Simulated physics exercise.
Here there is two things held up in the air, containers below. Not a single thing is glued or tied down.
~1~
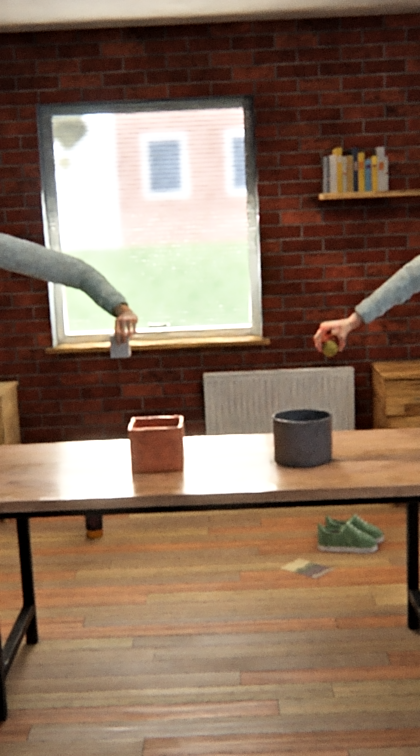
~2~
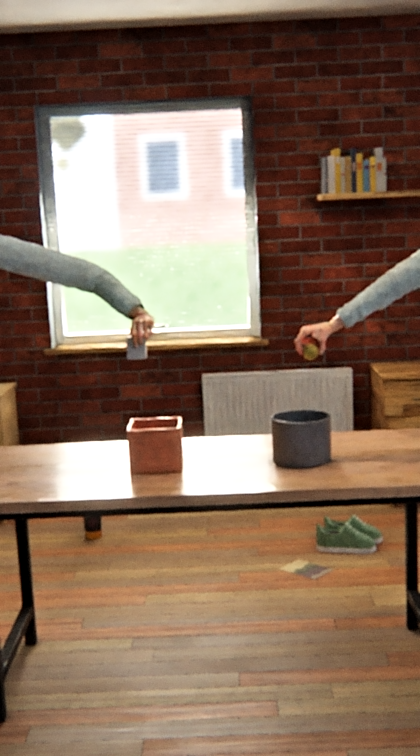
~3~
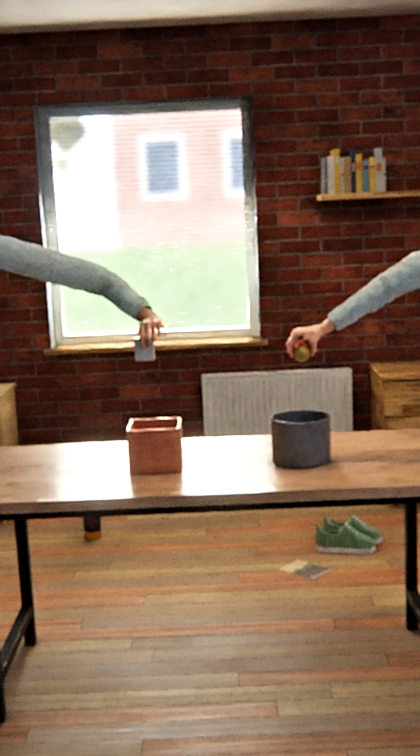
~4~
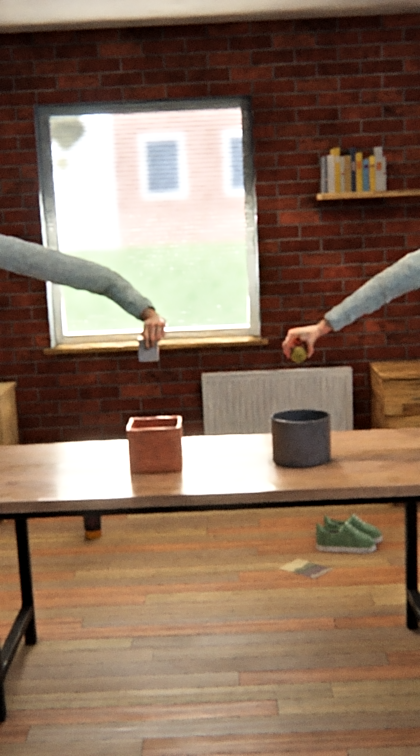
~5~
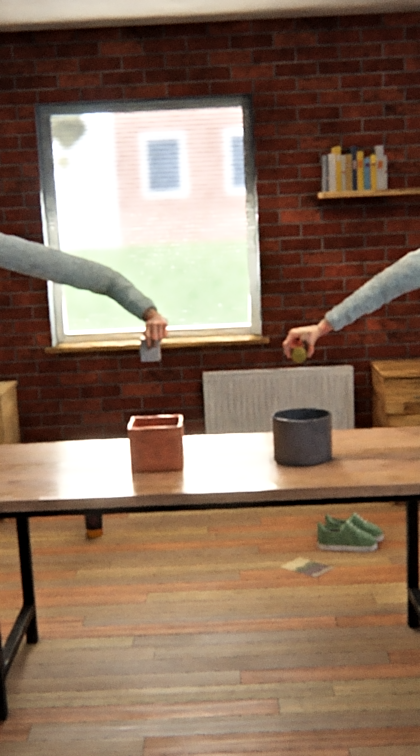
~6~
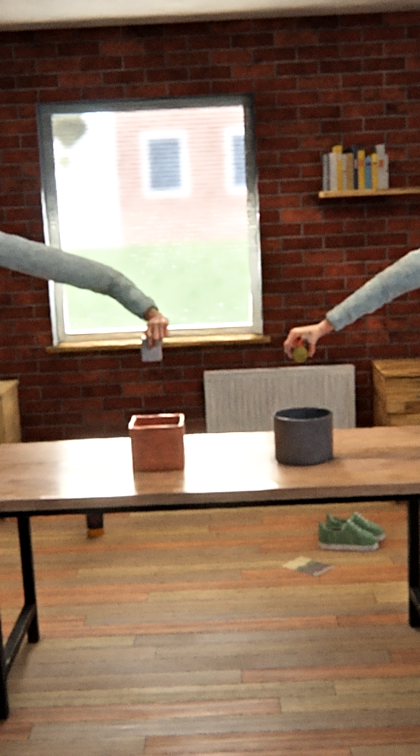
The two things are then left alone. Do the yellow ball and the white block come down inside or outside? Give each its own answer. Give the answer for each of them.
As for where they come down: The yellow ball ends up inside; the white block ends up inside.
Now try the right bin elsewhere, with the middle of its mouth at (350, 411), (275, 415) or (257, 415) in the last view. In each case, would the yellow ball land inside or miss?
First it goes wide, next it gets in, finally it goes wide.
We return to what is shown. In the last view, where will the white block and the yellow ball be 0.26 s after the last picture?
You'll find the white block close to (156, 420) and the yellow ball close to (302, 426).
Then, 0.16 s after the last picture, yellow ball moved about its own width near (301, 376); white block moved about its own width near (153, 370).
Then, 0.26 s after the last picture, yellow ball falling near (302, 425); white block falling near (156, 420).
Then, 0.34 s after the last picture, yellow ball down below near (303, 441); white block down below near (157, 447).
At rest, the yellow ball lands inside, near (303, 448); the white block lands inside, near (157, 451).
